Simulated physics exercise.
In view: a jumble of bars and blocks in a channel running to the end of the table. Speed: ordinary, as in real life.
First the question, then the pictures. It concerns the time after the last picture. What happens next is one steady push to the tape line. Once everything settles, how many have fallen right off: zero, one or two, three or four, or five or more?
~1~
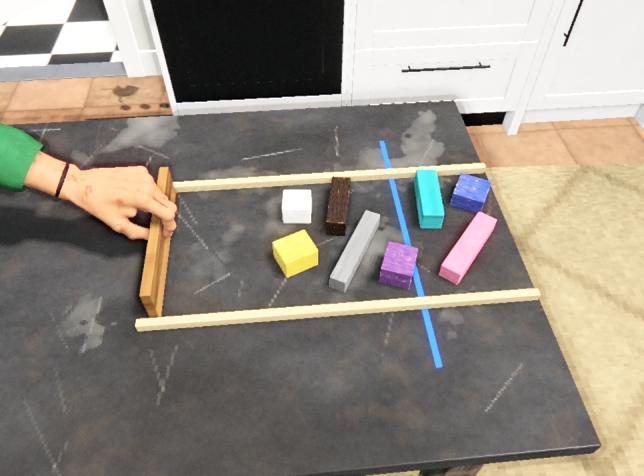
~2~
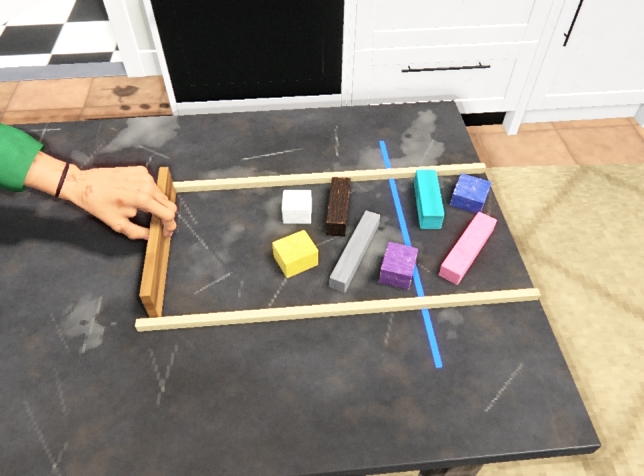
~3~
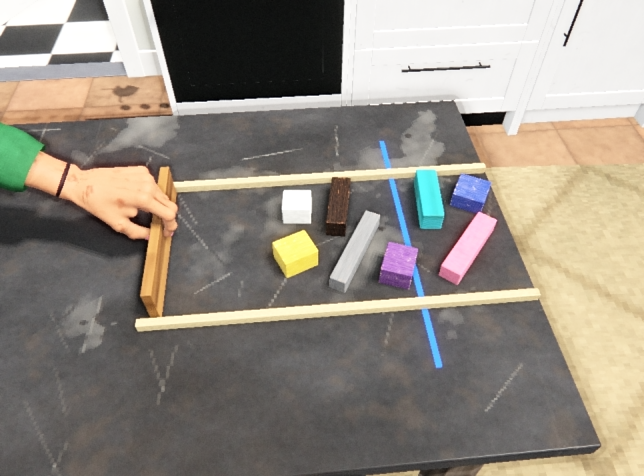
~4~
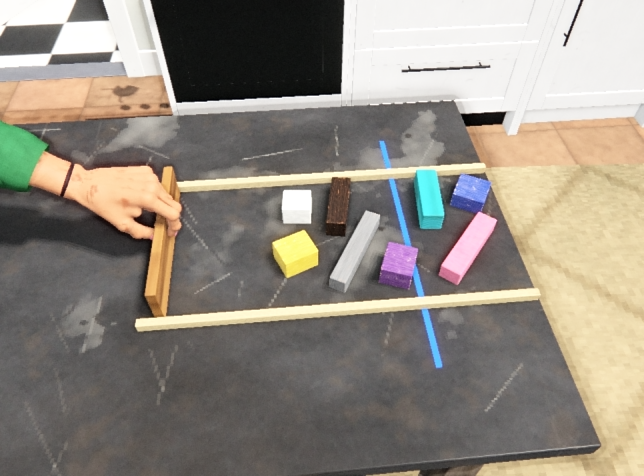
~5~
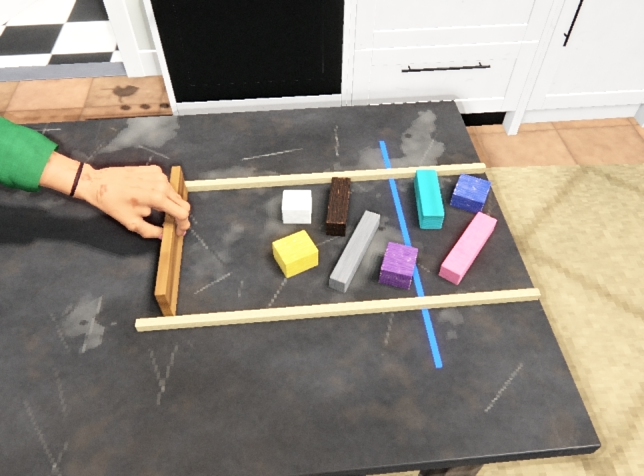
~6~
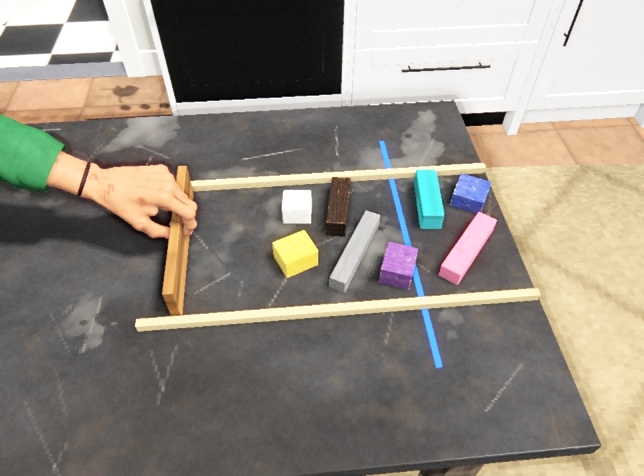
The count that comes down will most likely be nil.
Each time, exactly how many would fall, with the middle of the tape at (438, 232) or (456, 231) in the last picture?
Per try: 2; 4.
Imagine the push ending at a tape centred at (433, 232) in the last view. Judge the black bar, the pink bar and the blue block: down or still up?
Observed: Black bar not toppled; pink bar toppled; blue block toppled.
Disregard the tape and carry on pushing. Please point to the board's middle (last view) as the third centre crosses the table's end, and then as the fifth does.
At (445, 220) for the third, at (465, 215) for the fifth.
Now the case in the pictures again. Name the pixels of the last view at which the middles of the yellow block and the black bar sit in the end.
Final positions - yellow block around (429, 248), black bar around (437, 201).
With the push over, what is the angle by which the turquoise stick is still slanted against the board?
Somewhere near 15 degrees, I'd say.
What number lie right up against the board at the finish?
It's 2 of them.
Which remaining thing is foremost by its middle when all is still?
Foremost: The blue block.
Early on, none off yet; blue block at rest near (471, 194); pink bar at rest near (469, 247); turquoise stick at rest near (428, 198).
Finally, the number that fall off is zero.
